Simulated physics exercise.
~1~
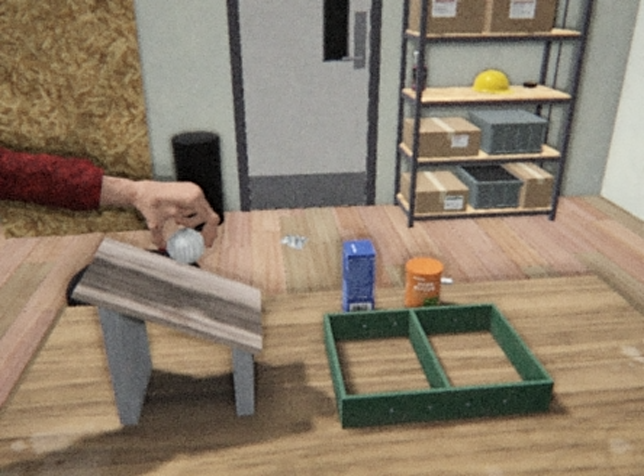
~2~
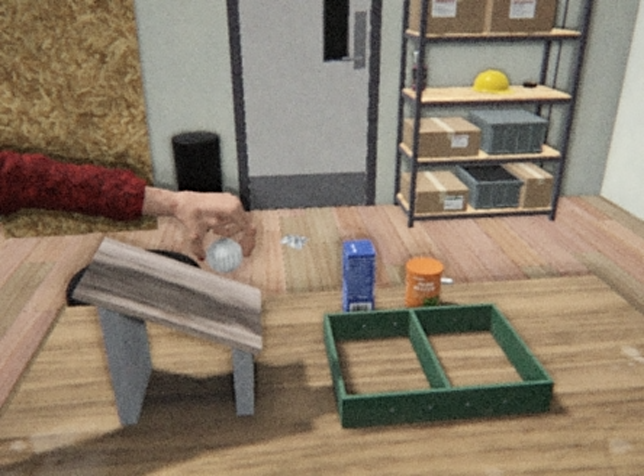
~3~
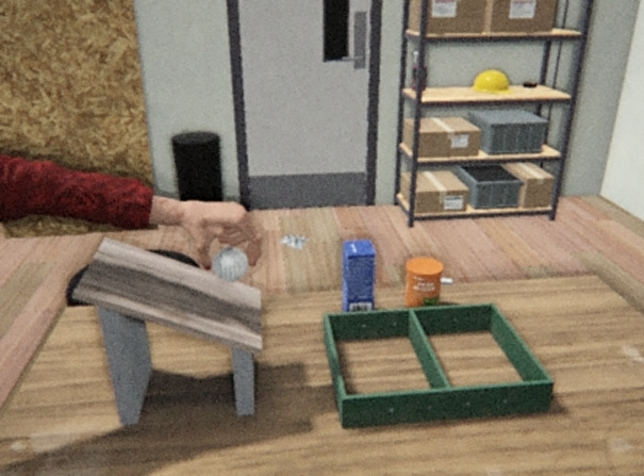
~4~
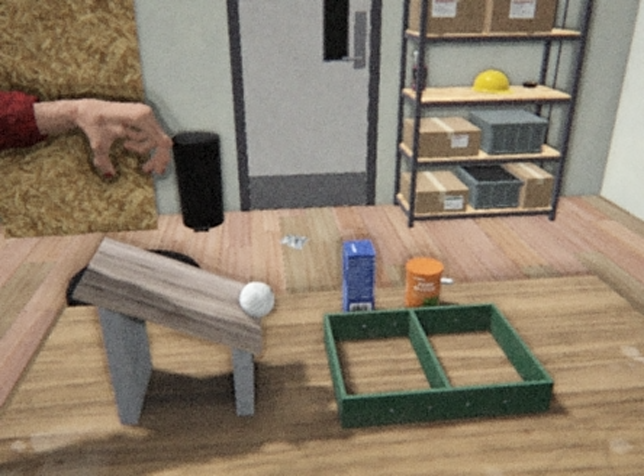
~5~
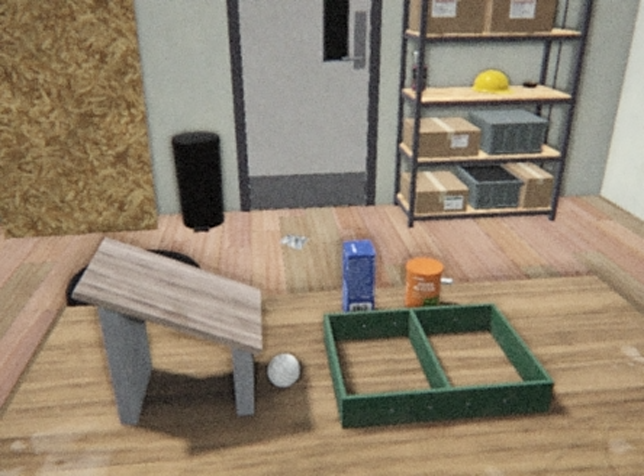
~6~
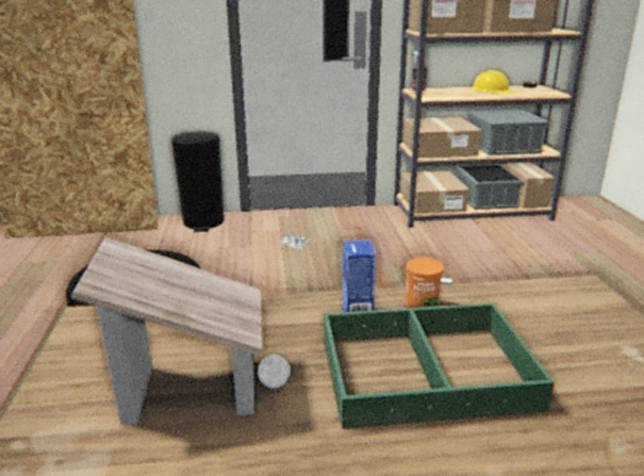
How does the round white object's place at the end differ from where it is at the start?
At the start it is held in the hand over the upper part of the ramp. At the end it sits lower and farther right, on the table between the ramp's low end and the green tray.
A hand releases a round white object that leaves the ramp and settles outside the tray.
